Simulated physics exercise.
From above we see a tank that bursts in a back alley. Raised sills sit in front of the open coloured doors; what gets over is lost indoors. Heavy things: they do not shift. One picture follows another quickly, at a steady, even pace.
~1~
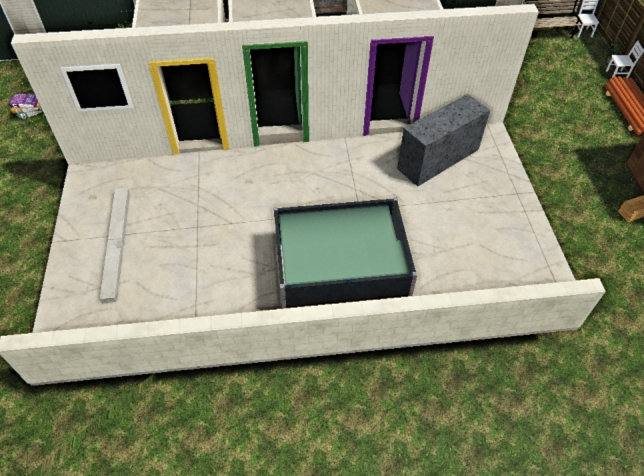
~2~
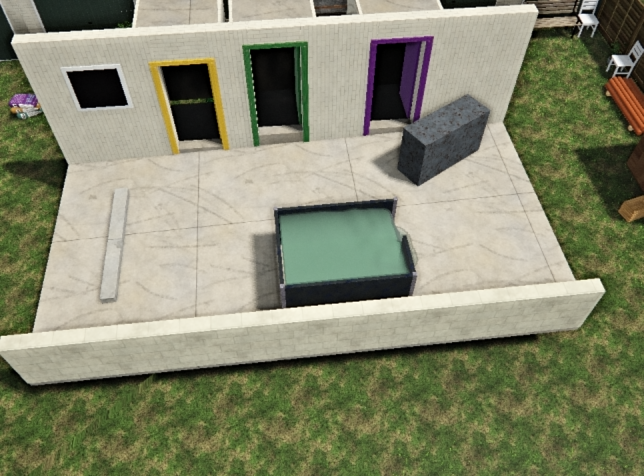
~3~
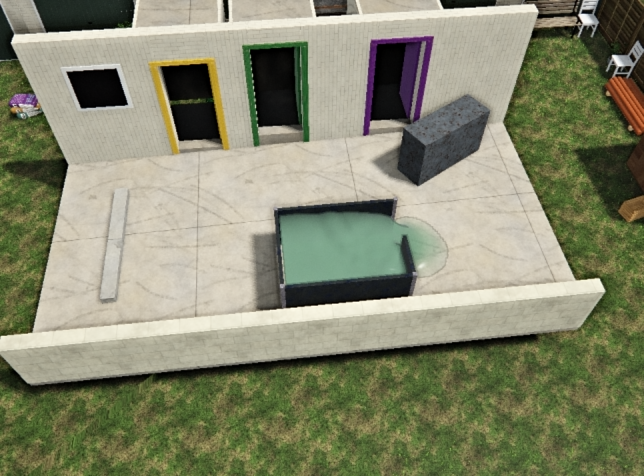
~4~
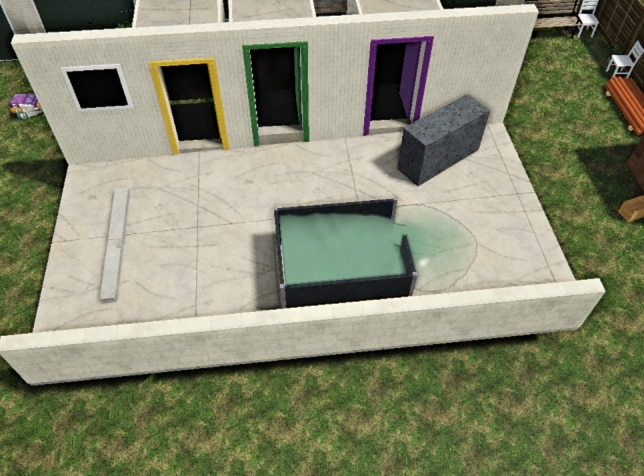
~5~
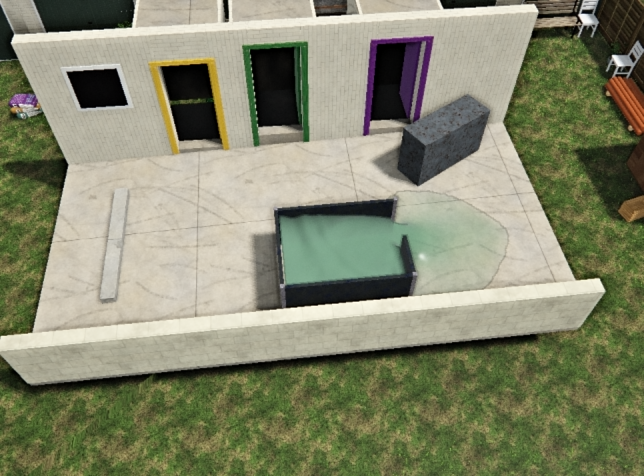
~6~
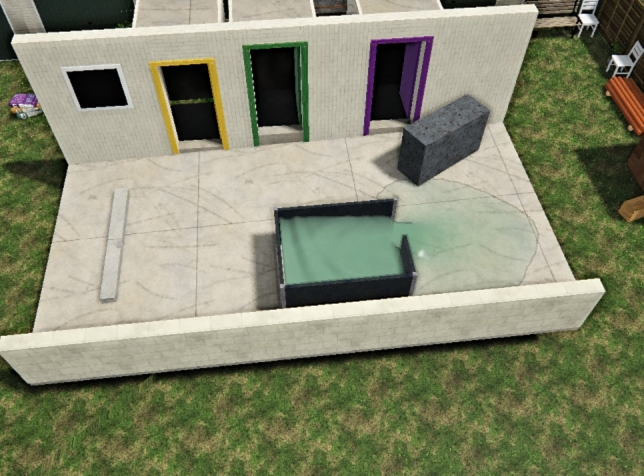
The video shows an open tank of green water on a paved area beside yellow, green and purple doorways. Its right side breaks open, and water pours through the gap, spreading rightward across the paving in a widening, thinning sheet.
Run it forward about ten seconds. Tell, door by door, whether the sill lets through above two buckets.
Result: The green door will not go over two buckets; the yellow door will not go over two buckets; the purple door will not go over two buckets.
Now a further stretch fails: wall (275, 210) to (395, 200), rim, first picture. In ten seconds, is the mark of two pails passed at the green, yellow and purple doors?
Here's how it goes: The green door overshoots, the yellow door overshoots, the purple door overshoots.
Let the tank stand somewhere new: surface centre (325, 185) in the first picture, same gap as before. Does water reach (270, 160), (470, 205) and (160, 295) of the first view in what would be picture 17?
The three spots read swamped, swamped, left dry.
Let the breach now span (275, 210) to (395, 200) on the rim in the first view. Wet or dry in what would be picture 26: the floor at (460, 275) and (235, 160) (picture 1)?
Point one not reached; point two reached.
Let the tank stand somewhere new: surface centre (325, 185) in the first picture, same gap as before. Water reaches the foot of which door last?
Last: The yellow door.
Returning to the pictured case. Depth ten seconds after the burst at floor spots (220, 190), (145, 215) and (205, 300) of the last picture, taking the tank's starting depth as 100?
My figures are about 0, 0 and 0 percent.
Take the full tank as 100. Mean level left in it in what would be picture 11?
My reading is roughly 68 in a hundred.
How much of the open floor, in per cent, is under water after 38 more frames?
Estimate: Some 30 in a hundred.
A moment on, water covers 25 % of the floor; the green door not reached, the yellow door not reached, the purple door not reached.
Next, water covers 25 % of the floor; the green door not reached, the yellow door not reached, the purple door not reached.
Then, water covers 30 % of the floor; the green door not reached, the yellow door not reached, the purple door not reached.
Later, water covers 30 % of the floor; the green door wet at the sill, nothing in, the yellow door not reached, the purple door not reached.
In the end, water covers 30 % of the floor; the green door wet at the sill, nothing in, the yellow door not reached, the purple door not reached.
